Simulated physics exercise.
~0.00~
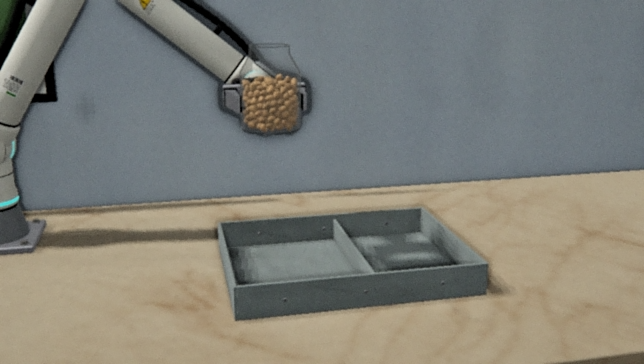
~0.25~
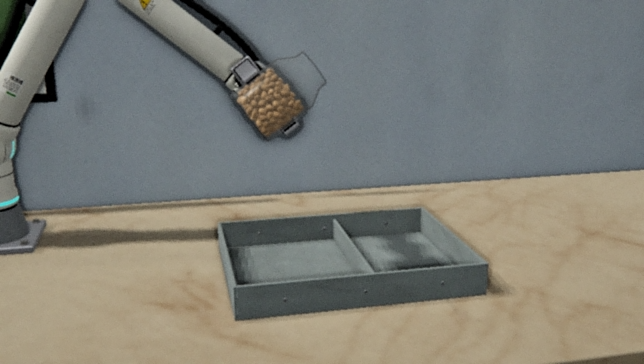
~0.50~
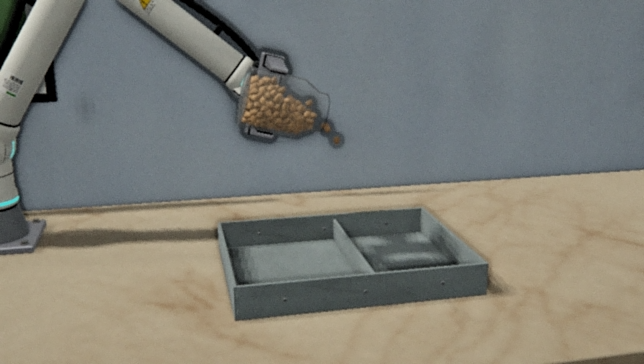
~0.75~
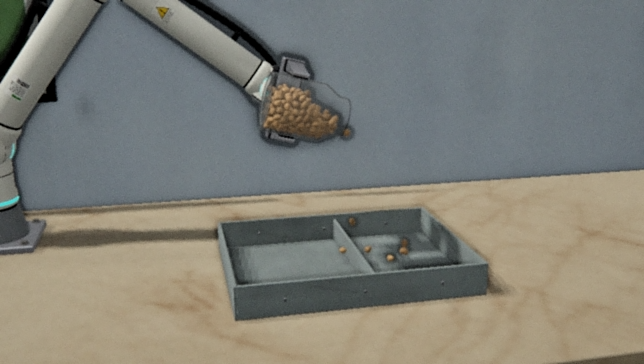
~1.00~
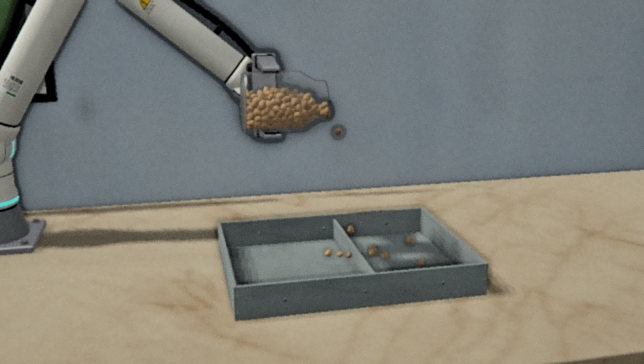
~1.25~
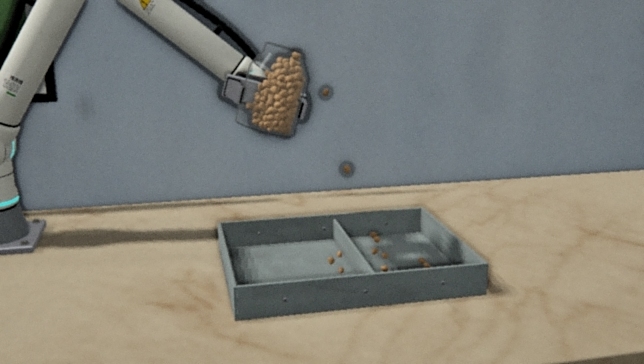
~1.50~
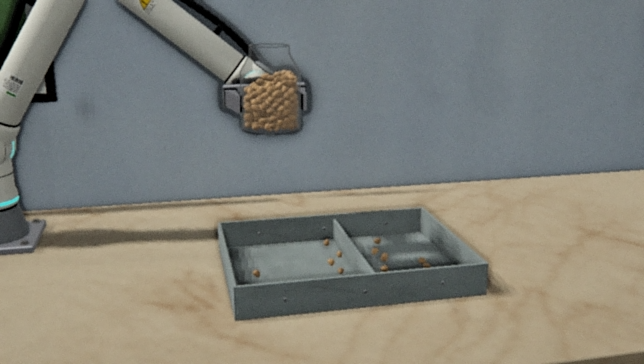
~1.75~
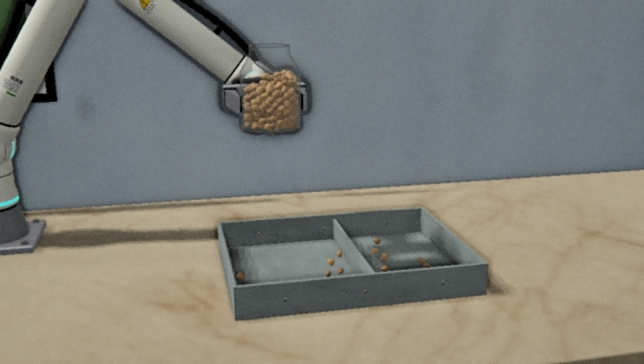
The footage shows a robot arm tipping a clear jar of brown beans above a grey divided tray, spilling a few into both compartments before turning the jar upright again, still mostly full, with the scattered beans lying on either side of the divider.
